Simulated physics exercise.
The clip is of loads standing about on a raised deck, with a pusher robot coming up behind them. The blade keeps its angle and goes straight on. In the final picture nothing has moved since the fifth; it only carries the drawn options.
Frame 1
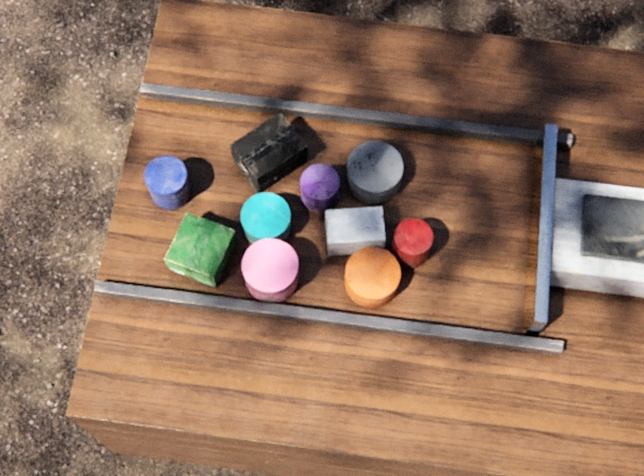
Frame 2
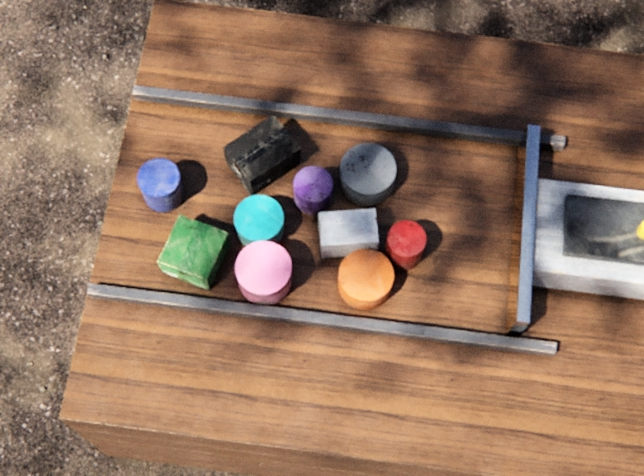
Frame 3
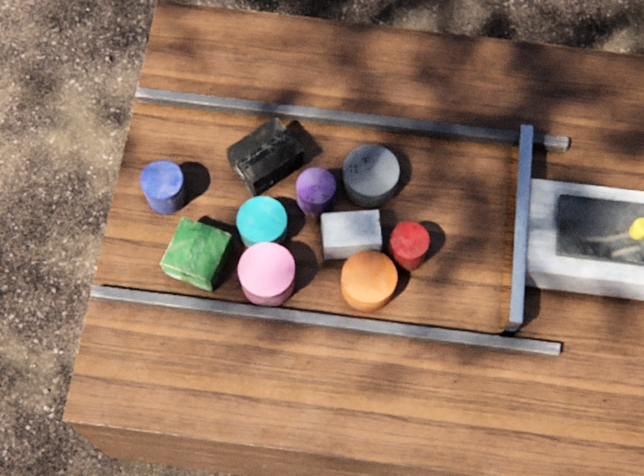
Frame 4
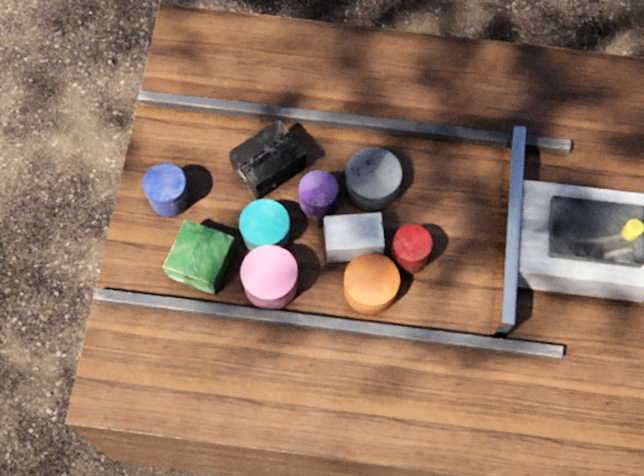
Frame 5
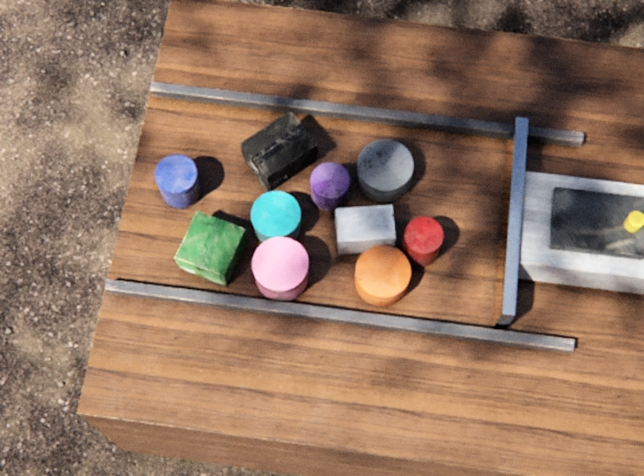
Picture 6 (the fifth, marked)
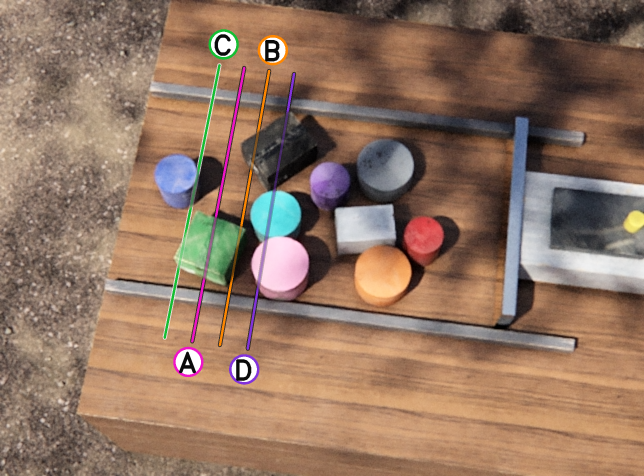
On a raised wooden deck, ten coloured blocks and cylinders stand in a cluster between two metal rails, with a pusher at the right. The pusher's upright bar slides a short way left toward them, while the objects keep their places on the deck and the view shifts slightly.
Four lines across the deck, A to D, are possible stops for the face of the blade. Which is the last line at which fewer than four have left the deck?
The farthest such stop is A.
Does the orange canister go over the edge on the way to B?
By then, no.
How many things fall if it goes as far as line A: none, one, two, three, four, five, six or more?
Three.
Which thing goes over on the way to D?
It is the blue pail.
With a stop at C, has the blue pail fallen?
Yes.
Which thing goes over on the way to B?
The blue pail.
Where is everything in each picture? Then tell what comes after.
The first picture shows blue pail (168, 183); black box (270, 153); white crate (355, 232).
The second picture shows robot (604, 229); pink pail (264, 274).
The third picture shows robot (597, 229); turquoise pail (262, 226).
The fourth picture shows robot (589, 230); grey canister (373, 179).
The fifth picture shows robot (591, 222); red canister (423, 242); blue pail (179, 182); black box (280, 151).
On the marked copy, A at (220, 197); B at (246, 200); C at (194, 194); D at (272, 204).
Following A. Soon after the start, robot (483, 208); orange canister (363, 284); grey canister (376, 170).
Later, robot (375, 195); blue pail (147, 168); green box (163, 231).
In the end, robot (293, 185); blue pail over the edge; green box over the edge; three fallen.
As for the rest, B is within the limit but short; C drops five; D is within the limit but short.
